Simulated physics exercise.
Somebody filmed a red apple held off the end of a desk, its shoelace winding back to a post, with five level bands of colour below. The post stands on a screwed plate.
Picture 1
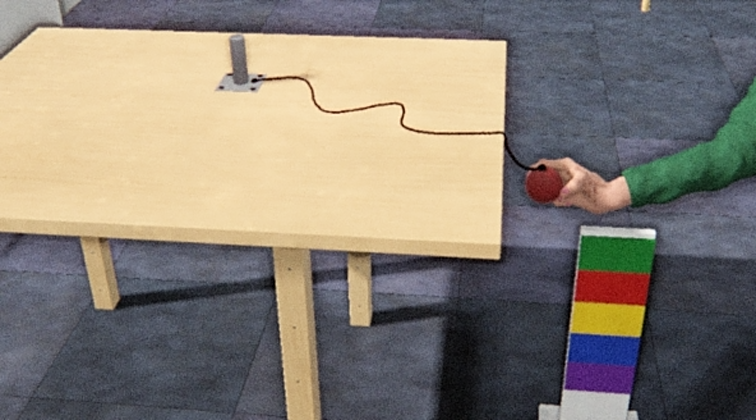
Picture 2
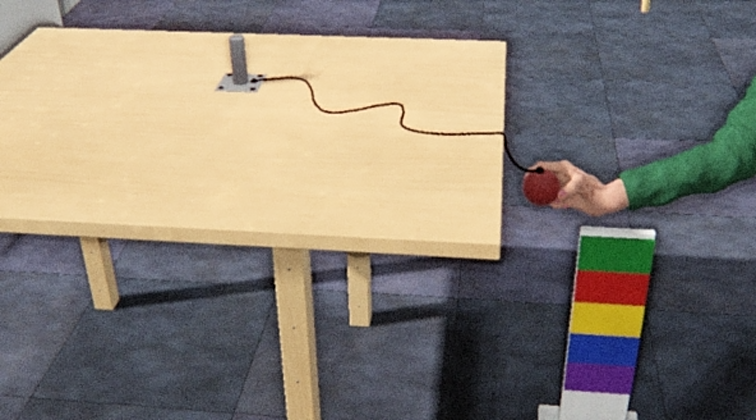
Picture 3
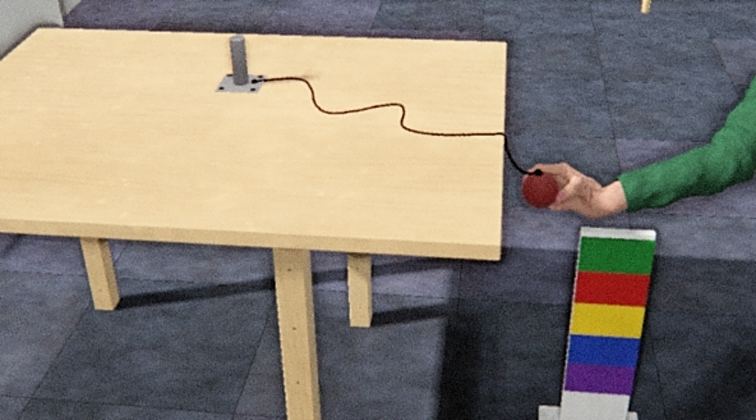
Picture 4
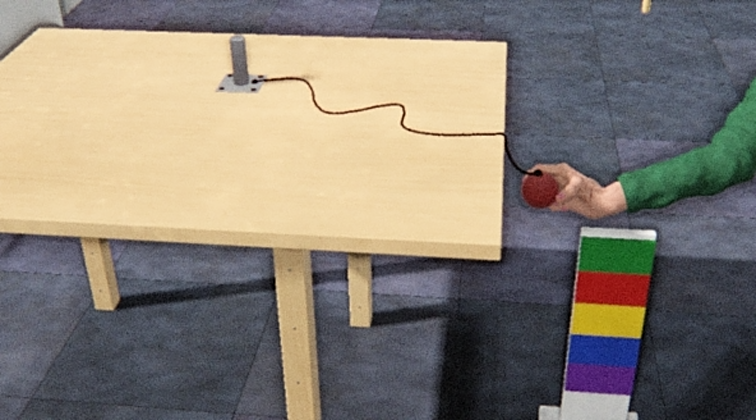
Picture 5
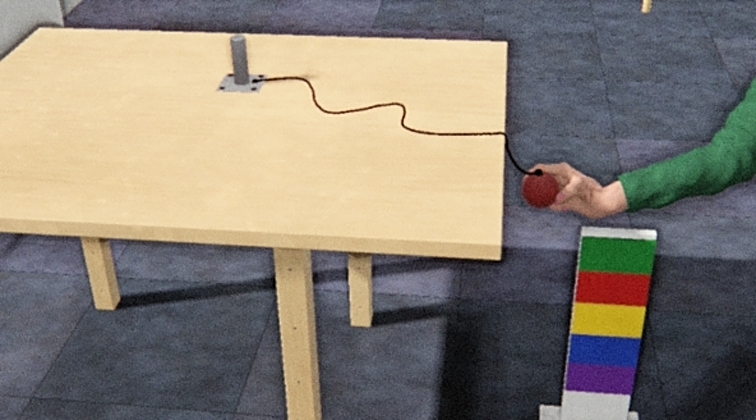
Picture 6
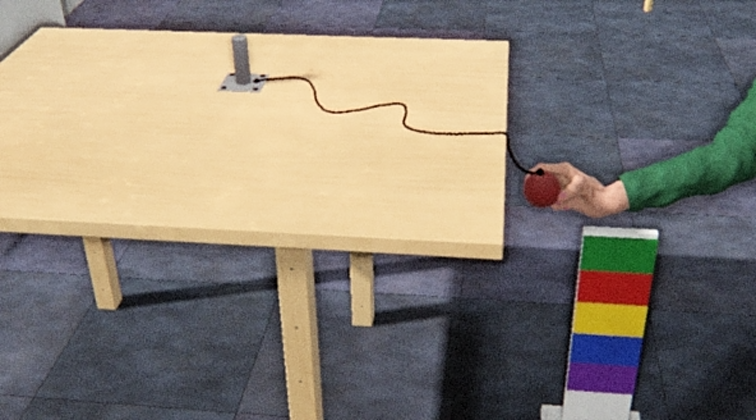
We see a hand in a green sleeve holding a dark red ball-like object beside a wooden table, above a strip of coloured bands, with a winding cord running back to a metal post; almost nothing moves.
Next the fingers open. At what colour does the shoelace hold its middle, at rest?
The shoelace holds its middle at red.
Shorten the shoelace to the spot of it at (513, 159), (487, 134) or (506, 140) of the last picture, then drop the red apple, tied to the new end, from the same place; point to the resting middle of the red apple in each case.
In that order: (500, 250), (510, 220) and (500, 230).
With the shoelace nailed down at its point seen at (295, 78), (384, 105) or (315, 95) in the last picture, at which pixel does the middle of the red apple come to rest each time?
The places are (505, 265), (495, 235) and (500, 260).
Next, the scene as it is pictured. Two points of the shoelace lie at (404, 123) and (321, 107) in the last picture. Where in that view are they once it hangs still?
About (494, 121), and the other about (365, 100).
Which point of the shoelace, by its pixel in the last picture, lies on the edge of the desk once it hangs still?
Near (410, 129).
A little later, apple near (525, 278); level with red.
Next, apple near (472, 266); level with red.
Later still, apple near (502, 277); level with red.
When it is over, apple near (504, 276); level with red. At red.
